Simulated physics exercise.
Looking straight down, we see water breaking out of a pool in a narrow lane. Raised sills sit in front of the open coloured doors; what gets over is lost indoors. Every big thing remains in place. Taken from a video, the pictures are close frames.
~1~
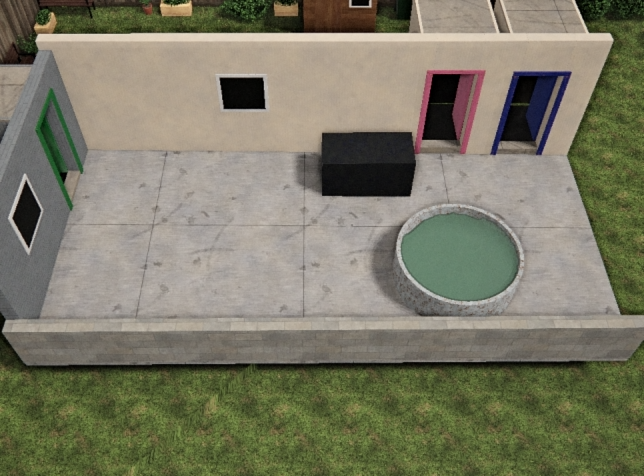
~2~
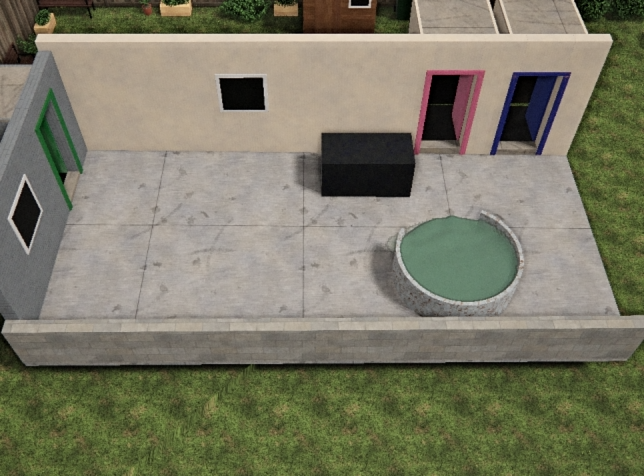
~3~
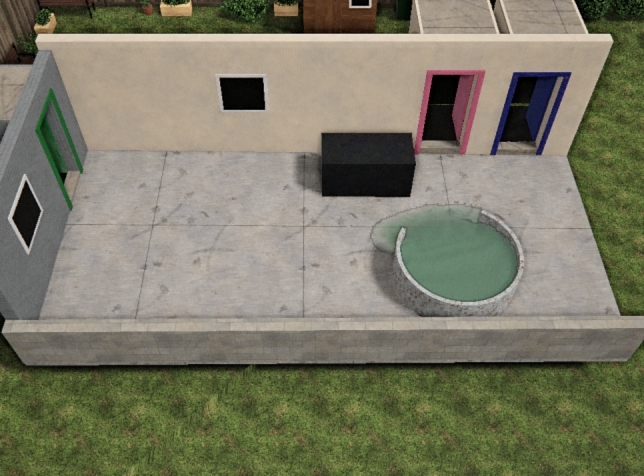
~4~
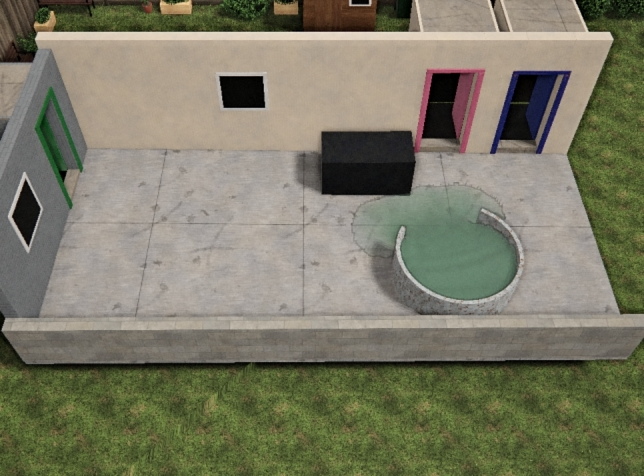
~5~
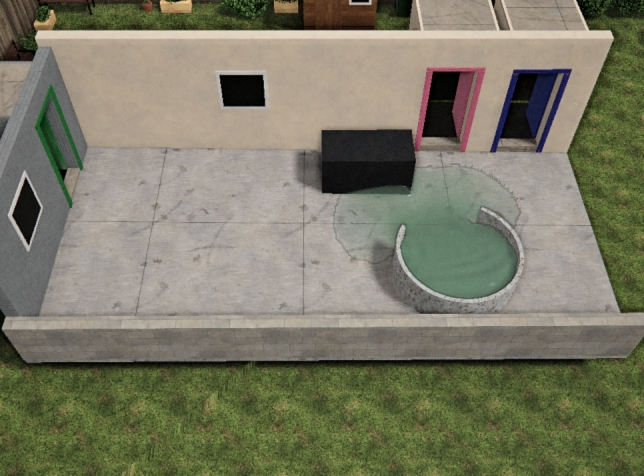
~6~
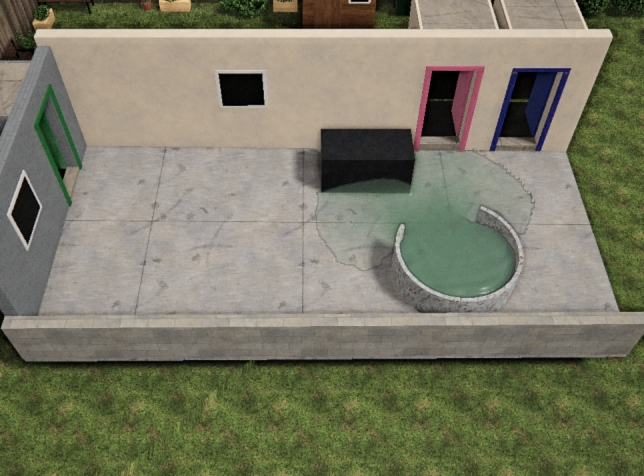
A walled concrete yard bordered by grass is seen from high above, with a tan back wall and a grey wall at left. A round stone pool of green water sits at right, near a black block, with pink and blue doorways behind and a green one at left. The pool's far side opens, and water pours out, spreading thinly across the floor toward the block and back wall.
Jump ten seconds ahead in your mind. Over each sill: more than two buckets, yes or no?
Blue door: No, not more; green door: No, not more; pink door: Yes, more.
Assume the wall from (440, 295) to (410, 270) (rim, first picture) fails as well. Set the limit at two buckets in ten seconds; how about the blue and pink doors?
Briefly, the blue door falls short while the pink door falls short.
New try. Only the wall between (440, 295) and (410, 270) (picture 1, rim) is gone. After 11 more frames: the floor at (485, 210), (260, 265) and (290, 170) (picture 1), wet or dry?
First unwetted, second soaked, third unwetted.
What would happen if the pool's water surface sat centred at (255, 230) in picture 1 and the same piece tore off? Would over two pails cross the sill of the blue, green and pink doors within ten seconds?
My reading: Blue door falls short, green door exceeds the threshold, pink door falls short.
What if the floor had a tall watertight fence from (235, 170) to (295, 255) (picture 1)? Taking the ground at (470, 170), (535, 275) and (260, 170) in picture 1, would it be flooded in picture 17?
Taking the points in order - wetted, unwetted, wetted.
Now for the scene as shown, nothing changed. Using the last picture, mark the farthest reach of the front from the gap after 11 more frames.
Pixel estimate: (166, 177).
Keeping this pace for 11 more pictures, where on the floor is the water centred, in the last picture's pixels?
Centre of mass: Roughly (417, 219).
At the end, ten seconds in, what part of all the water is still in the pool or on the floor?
That works out to about 58 per cent.
A moment on, water covers 25 % of the floor; the blue door wet at the sill, nothing in, the green door not reached, the pink door under two buckets in.
Next, water covers 35 % of the floor; the blue door wet at the sill, nothing in, the green door not reached, the pink door far over two buckets in.
Then, water covers 70 % of the floor; the blue door wet at the sill, nothing in, the green door not reached, the pink door far over two buckets in.
Later, water covers 80 % of the floor; the blue door wet at the sill, nothing in, the green door wet at the sill, nothing in, the pink door far over two buckets in.
In the end, water covers 85 % of the floor; the blue door wet at the sill, nothing in, the green door wet at the sill, nothing in, the pink door far over two buckets in.
